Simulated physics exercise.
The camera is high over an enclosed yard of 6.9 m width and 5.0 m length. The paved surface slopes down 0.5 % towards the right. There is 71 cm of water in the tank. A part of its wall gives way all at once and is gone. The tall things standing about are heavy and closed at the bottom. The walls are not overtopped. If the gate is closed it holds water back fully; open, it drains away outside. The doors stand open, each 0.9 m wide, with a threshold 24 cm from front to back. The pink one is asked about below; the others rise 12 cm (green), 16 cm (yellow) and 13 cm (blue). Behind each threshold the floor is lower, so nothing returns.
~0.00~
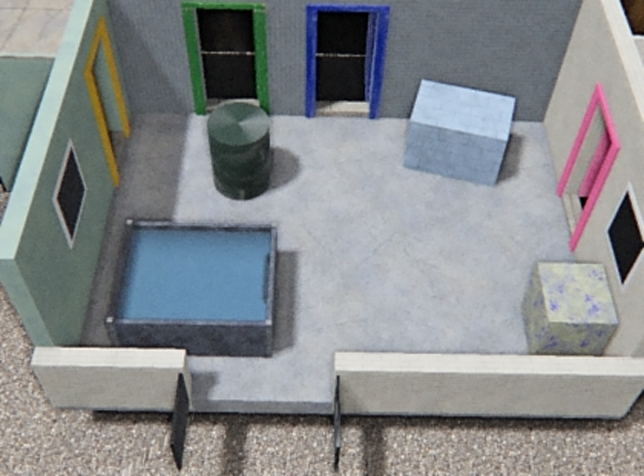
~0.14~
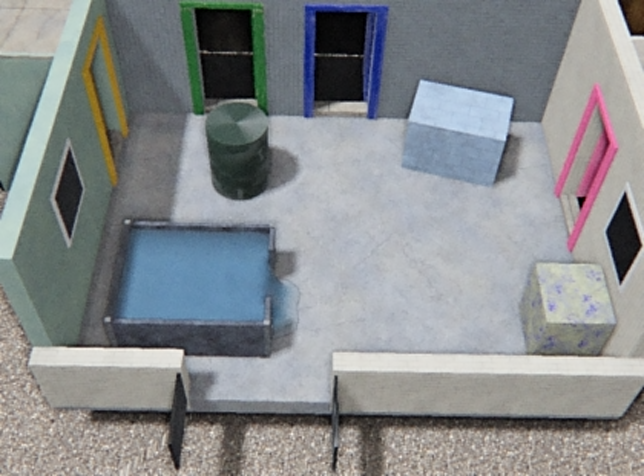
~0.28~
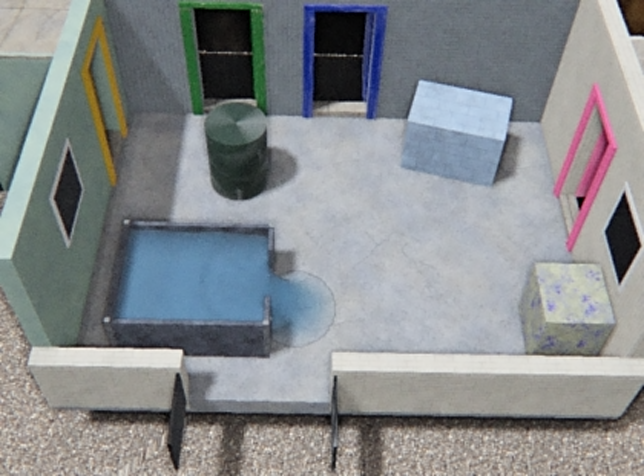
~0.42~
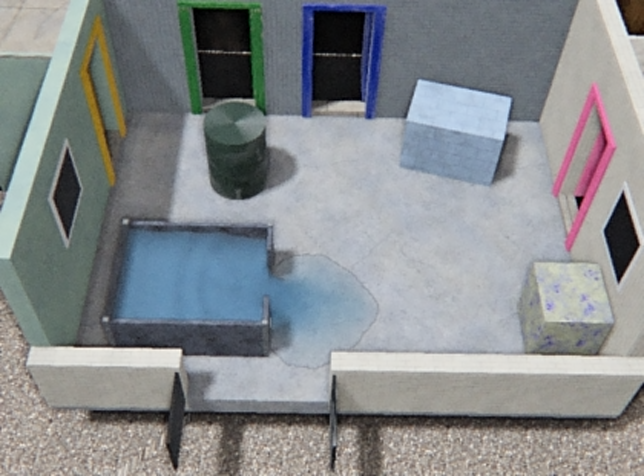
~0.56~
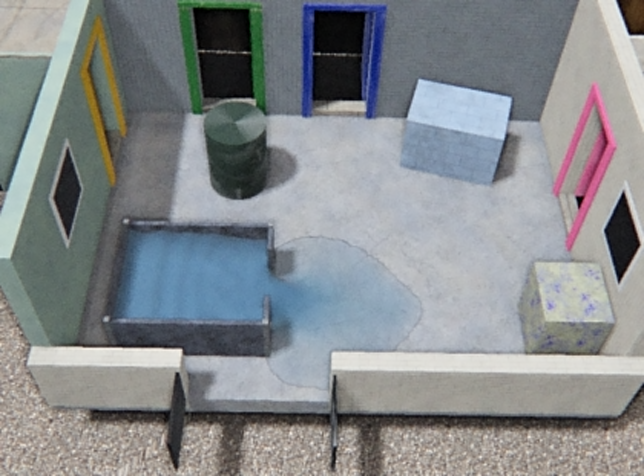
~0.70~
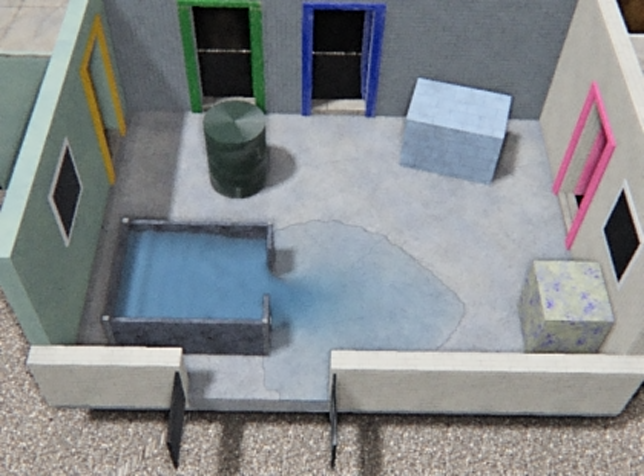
Water pours through a gap in the tank's right side and spreads across the paved floor.
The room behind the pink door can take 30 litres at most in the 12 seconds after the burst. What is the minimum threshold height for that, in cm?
Some 13.5 cm above the ground.
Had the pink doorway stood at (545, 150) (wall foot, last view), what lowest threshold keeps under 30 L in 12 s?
About 14.0 cm.
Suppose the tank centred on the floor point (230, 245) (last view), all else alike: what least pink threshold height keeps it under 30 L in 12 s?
Some 19 cm.
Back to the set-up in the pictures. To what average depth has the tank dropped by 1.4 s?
About 48 cm.
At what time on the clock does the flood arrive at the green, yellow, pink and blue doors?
Green 6.5 s, yellow 8.5 s, pink 1.8 s, blue 4.0 s.
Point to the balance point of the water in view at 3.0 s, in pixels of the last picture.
At about (365, 295).
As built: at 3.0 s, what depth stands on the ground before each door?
Depths in cm: Green 0, yellow 0, pink 18, blue 0.
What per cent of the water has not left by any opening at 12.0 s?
Roughly 90 in a hundred.
After 1.4 s water covers 40 % of the floor, deepest (33 cm) near (283, 311); it has not reached the pink door.
After 3.0 s water covers 50 % of the floor, deepest (40 cm) near (585, 387); 18 cm at the pink door, 18 litres in over its 9 cm threshold.
After 12.0 s water covers 95 % of the floor, deepest (10 cm) near (599, 387); 9 cm at the pink door, 134 litres in over its 9 cm threshold.
At the pink door as built, the water arrived by 1.8 s and peaked near 18 cm at 3.0 s.
With a threshold of 11.5 cm, 64 litres would have come in within the 12 s; with 16 cm, 6 litres. So under 30 litres takes about 13.5 cm.
